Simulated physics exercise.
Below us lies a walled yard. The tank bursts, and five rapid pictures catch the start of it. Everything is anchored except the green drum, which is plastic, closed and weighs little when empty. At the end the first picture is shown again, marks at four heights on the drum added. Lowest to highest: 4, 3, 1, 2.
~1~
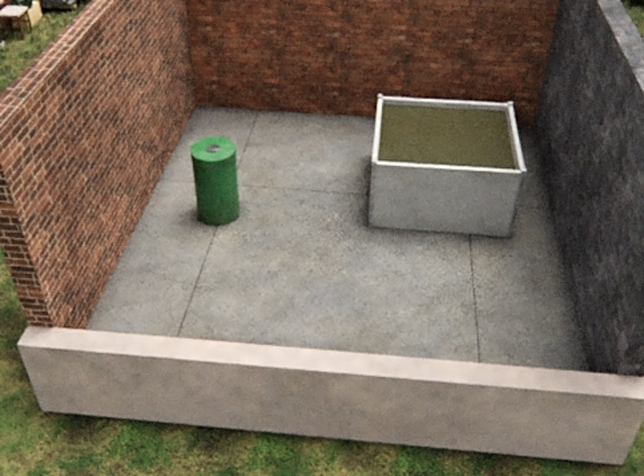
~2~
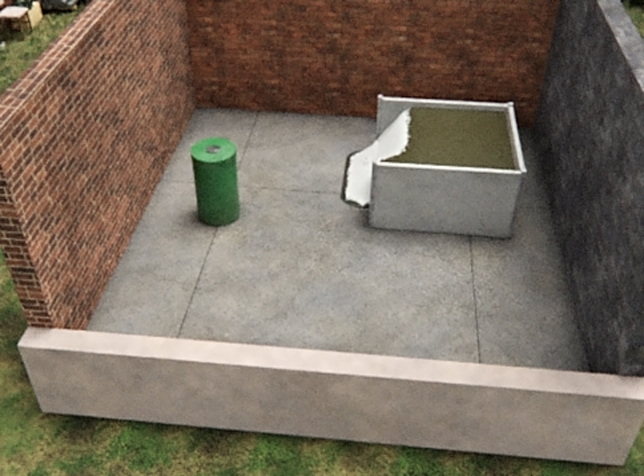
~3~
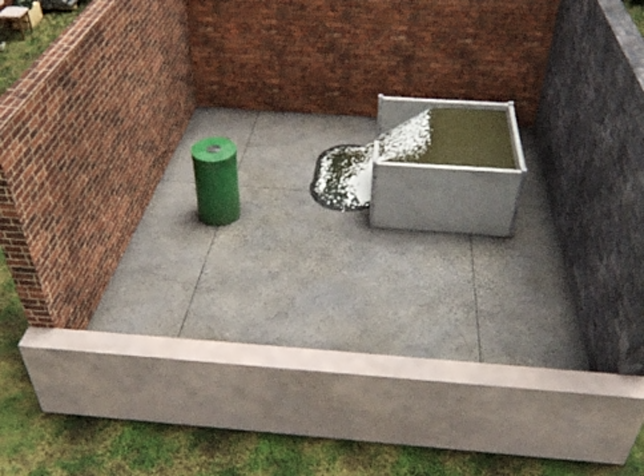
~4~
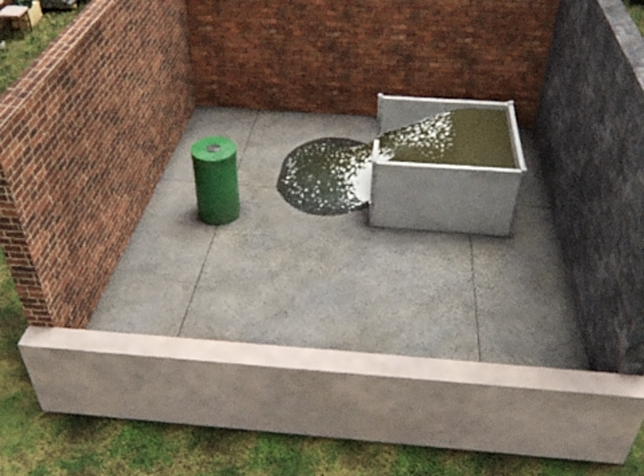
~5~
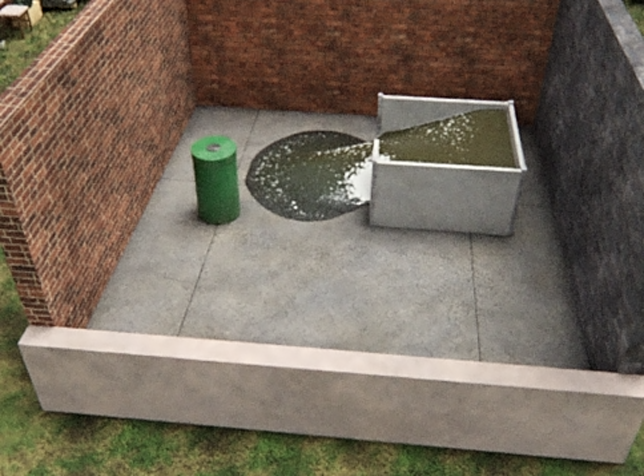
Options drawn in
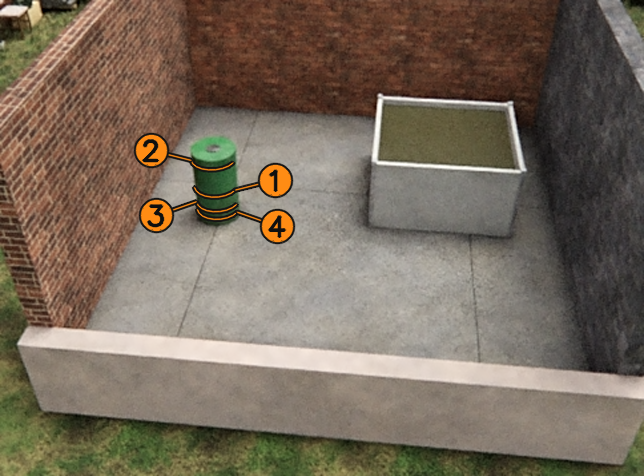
A grey, open-topped tank full of murky, greenish-brown water stands toward the right of a concrete-floored walled yard, seen from above with grass outside the low front wall. A green drum stands upright to its left, near the brick wall. Water pours from the tank's left side in a white, foamy rush, then spreads leftward across the floor in a dark, rounded, foam-flecked pool, while the drum and the view stay still.
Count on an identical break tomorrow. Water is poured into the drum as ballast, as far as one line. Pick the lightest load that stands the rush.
Choose 1.
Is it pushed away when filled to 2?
No.
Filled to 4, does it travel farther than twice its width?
Yes, clearly.
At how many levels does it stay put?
Two.
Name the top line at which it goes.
3.
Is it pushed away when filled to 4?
Yes.
On the marked copy, 1 at (211, 197); 2 at (208, 169); 3 at (213, 211); 4 at (214, 219); from the bottom up 4, 3, 1, 2.
With 1, it does not move.
With 2, it does not move.
With 3, it is pushed about half its own width away.
With 4, it is pushed about 5 times its own width away.
